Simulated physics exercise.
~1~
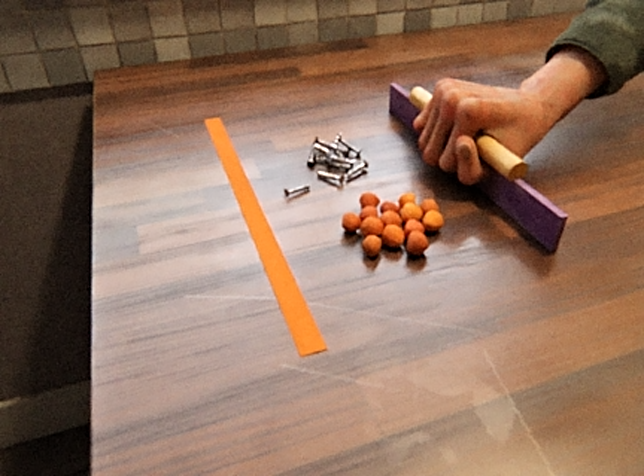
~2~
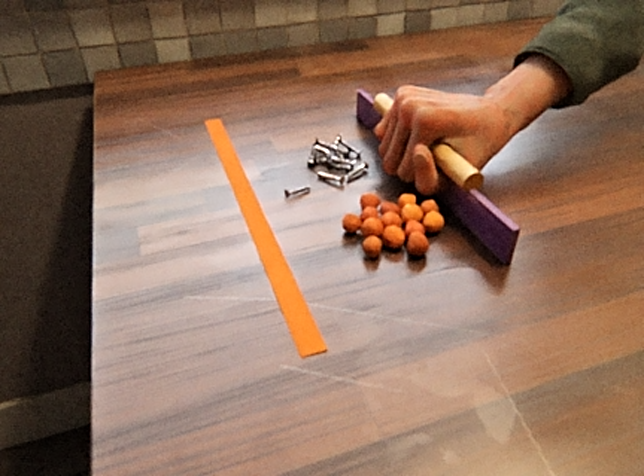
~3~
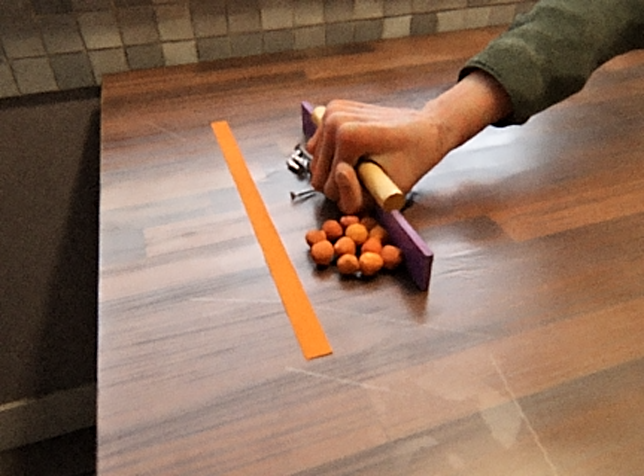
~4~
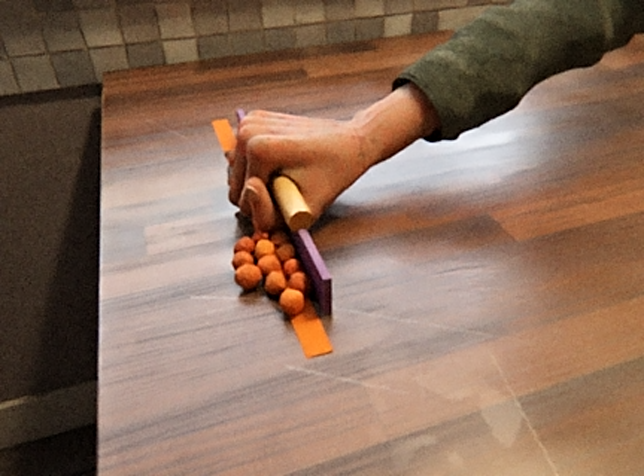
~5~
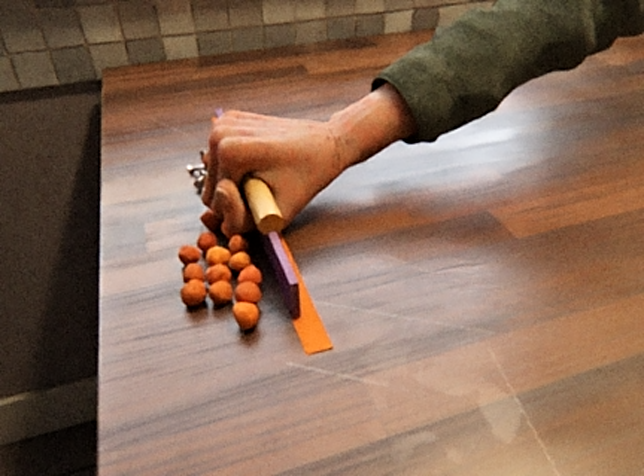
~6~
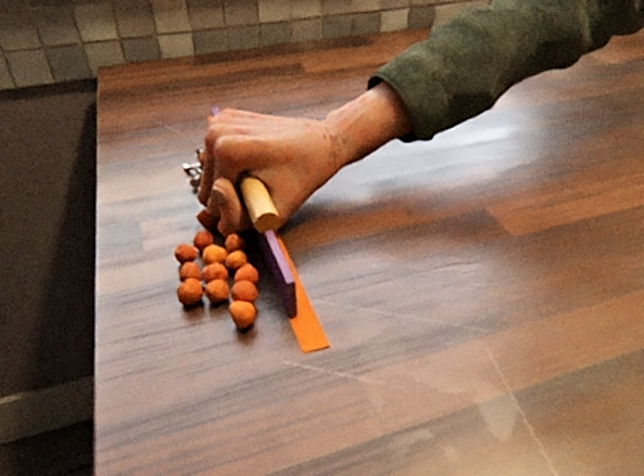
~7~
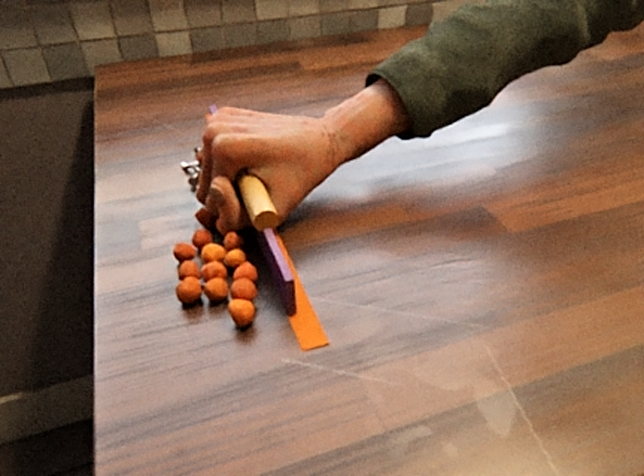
A hand in a dark green sleeve grips the wooden handle of a purple scraper at the right of a wood-patterned table, seen from above at an angle, with small tiles along the back. A pile of silver screws and a cluster of orange balls lie to its left, and beyond them a strip of orange tape crosses the tabletop. The hand pushes the scraper left until it meets both piles and sweeps them along toward the tape. The scraper stops at the tape, with the balls spread just past it and the screws partly hidden behind the hand. Everything stays on the table, short of its left edge, and the hand rests still.
